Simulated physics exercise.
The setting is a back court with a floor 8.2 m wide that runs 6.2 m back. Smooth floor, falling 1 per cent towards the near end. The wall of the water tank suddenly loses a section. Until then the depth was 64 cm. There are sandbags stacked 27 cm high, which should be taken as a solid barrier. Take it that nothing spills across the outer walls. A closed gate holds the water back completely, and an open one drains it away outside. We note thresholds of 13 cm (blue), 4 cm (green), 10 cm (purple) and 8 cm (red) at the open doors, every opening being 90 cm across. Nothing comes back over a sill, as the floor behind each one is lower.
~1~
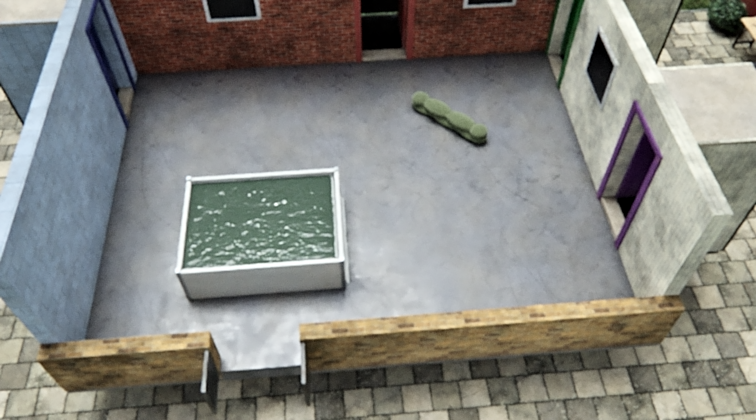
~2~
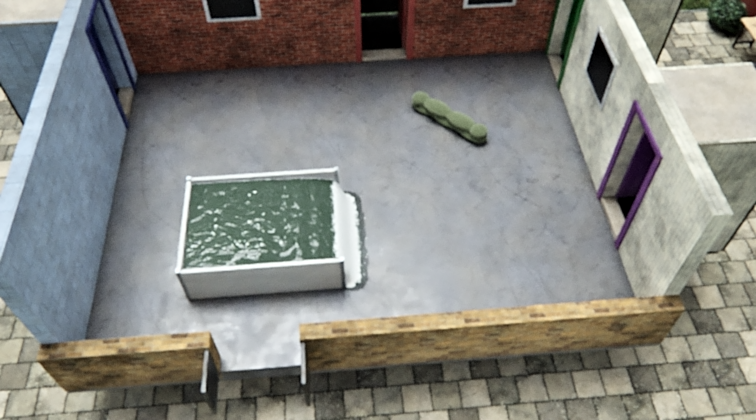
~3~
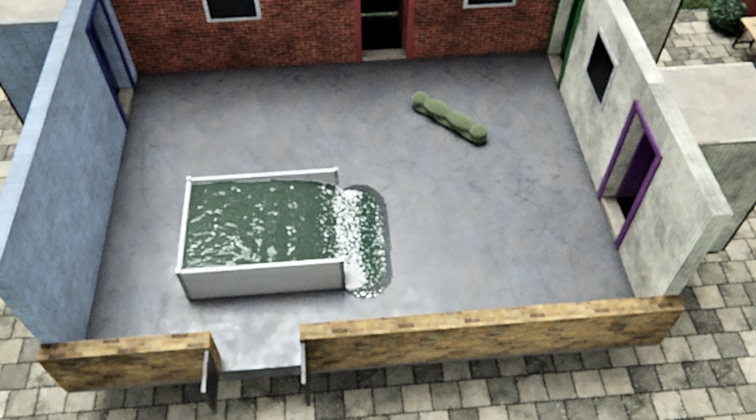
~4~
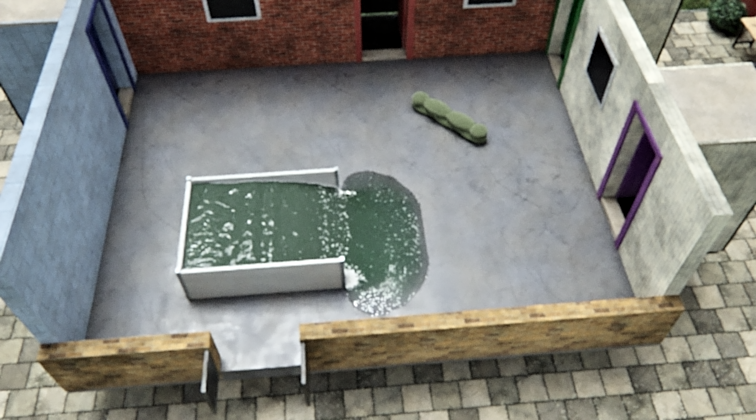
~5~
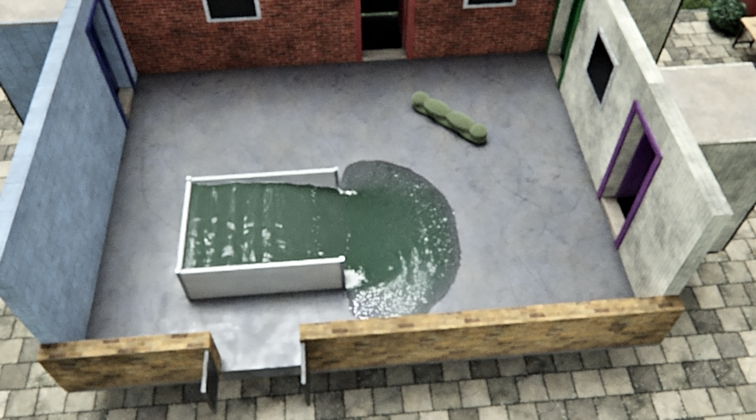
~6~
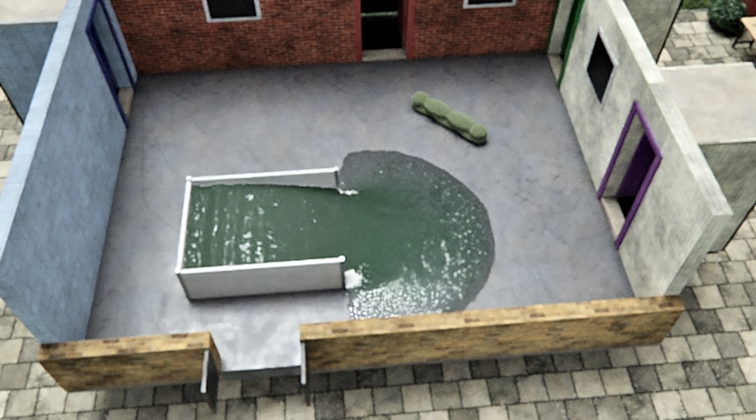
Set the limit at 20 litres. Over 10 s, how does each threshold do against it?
One by one: The blue door lets in a smaller amount than the limit; the green door lets in a larger amount than the limit; the purple door lets in a larger amount than the limit; the red door lets in a smaller amount than the limit.
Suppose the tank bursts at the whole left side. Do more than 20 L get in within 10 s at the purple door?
Note: Purple door, short of the mark.
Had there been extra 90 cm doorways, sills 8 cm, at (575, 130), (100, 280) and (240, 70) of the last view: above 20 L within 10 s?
In sequence the answers are more than that, less than that and less than that.
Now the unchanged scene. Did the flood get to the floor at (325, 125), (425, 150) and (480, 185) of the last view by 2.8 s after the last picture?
Well, the first is untouched by it, the next drenched, the last drenched.
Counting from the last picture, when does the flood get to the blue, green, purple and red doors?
The front reaches blue at 9.0 s, green at 2.0 s, purple at 0.6 s, red at 3.6 s.
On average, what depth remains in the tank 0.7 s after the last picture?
It averages close to 37 cm.
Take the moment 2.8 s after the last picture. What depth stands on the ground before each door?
Blue 0 cm, green 5 cm, purple 25 cm, red 0 cm.
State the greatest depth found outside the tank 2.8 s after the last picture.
Up to near 28 cm.
Then, 0.7 s after the last picture water covers 30 % of the floor and is deepest (28 cm) near (352, 262); blue door not reached, green door not reached, purple door 15 cm at the sill, 0 L in, red door not reached.
Then, 1.5 s after the last picture water covers 35 % of the floor and is deepest (40 cm) near (636, 323); blue door not reached, green door not reached, purple door 24 cm at the sill, 52 L in, red door not reached.
Then, 2.8 s after the last picture water covers 45 % of the floor and is deepest (28 cm) near (570, 306); blue door not reached, green door 5 cm at the sill, 0 L in, purple door 25 cm at the sill, 149 L in, red door not reached.
Then, 5.3 s after the last picture water covers 55 % of the floor and is deepest (16 cm) near (523, 55); blue door not reached, green door 8 cm at the sill, 19 L in, purple door 12 cm at the sill, 224 L in, red door 3 cm at the sill, 0 L in.
Then, 9.3 s after the last picture water covers 90 % of the floor and is deepest (8 cm) near (395, 342); blue door 5 cm at the sill, 0 L in, green door 5 cm at the sill, 68 L in, purple door 6 cm at the sill, 226 L in, red door 3 cm at the sill, 0 L in.
